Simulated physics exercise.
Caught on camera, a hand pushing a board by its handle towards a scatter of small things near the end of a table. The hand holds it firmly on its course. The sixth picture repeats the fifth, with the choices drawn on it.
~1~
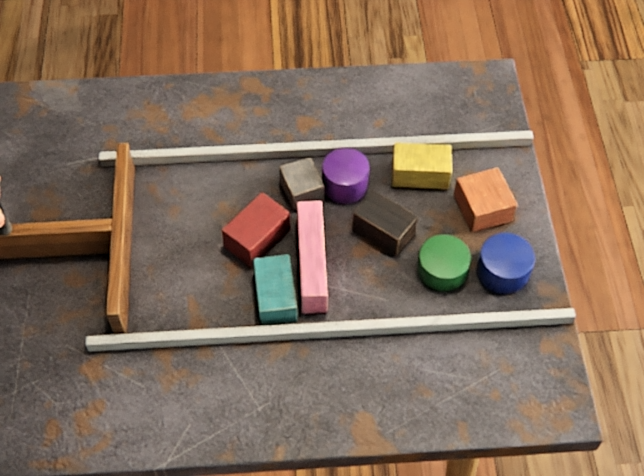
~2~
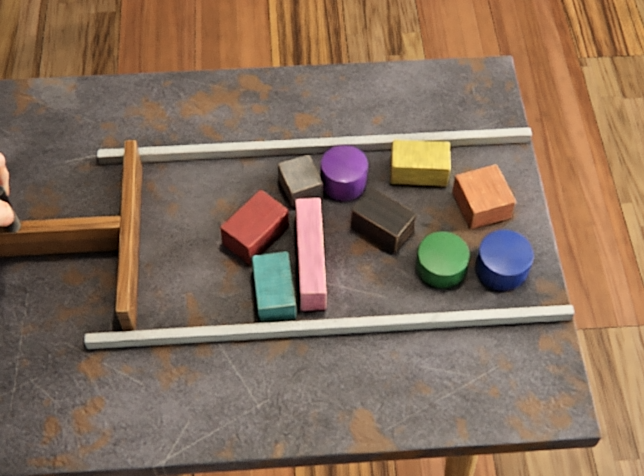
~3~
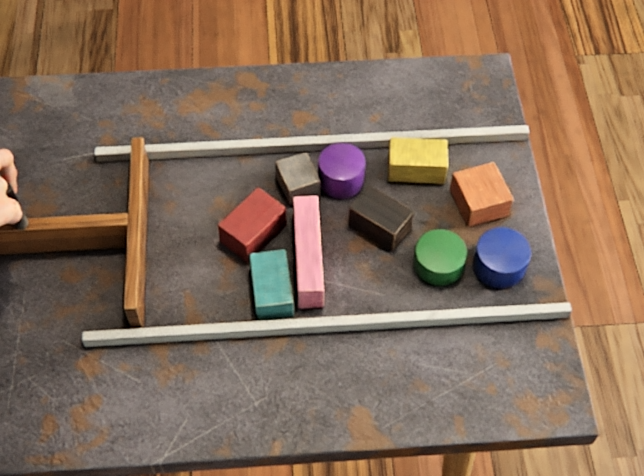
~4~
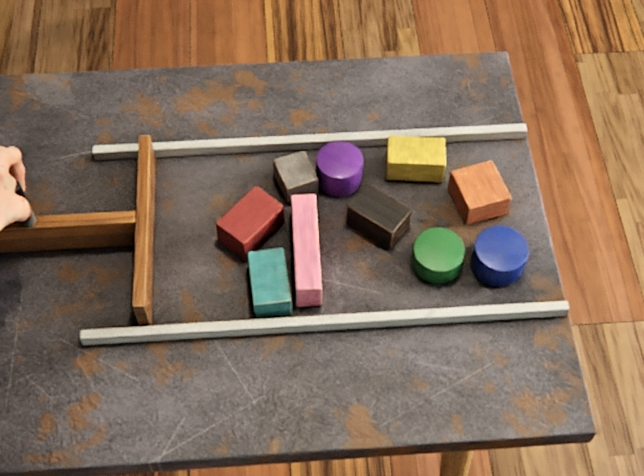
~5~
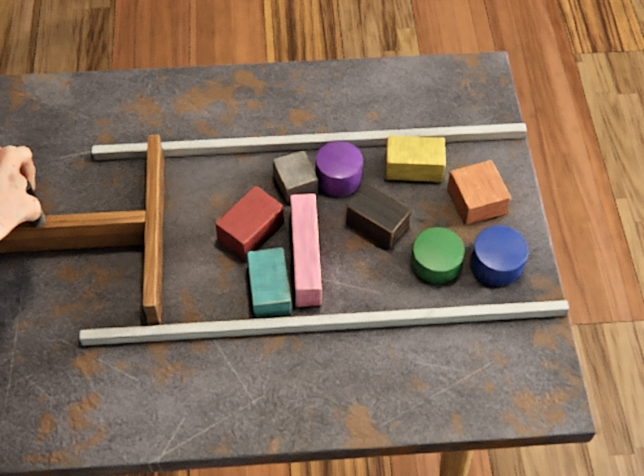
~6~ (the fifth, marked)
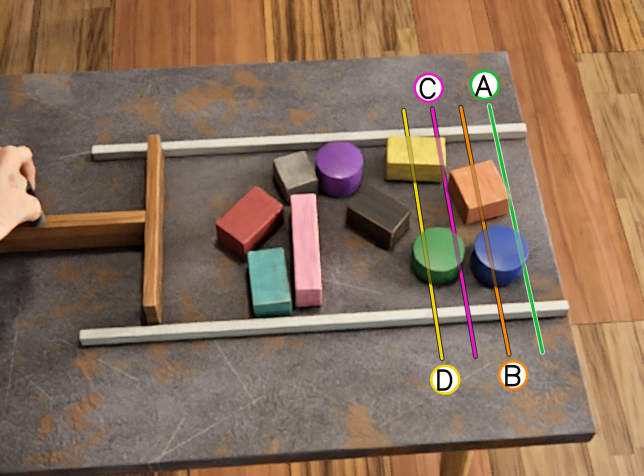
In this clip, a hand at the left pushes a wooden board by its handle steadily to the right between two pale rails on a tabletop, narrowing the gap to a scatter of colourful blocks and round pieces that stay in place.
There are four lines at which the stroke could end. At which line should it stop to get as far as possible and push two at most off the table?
It can go as far as D.
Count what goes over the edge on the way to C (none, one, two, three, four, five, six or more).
Three.
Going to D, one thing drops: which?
It is the blue tin.
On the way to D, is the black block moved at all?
Yes.
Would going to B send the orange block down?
Yes.
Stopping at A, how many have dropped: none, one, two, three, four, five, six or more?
By then, six or more.
On the marked copy, A at (514, 219); B at (483, 221); C at (452, 222); D at (421, 224).
With D. Early on, board (249, 210); turquoise block (278, 284); grey block (297, 171).
Further on, board (344, 204); yellow block (448, 154); green tin (443, 256).
At the end, board (420, 200); blue tin over the edge; orange block (540, 190); one fallen.
As for the rest, A drops seven; B drops five; C drops three.
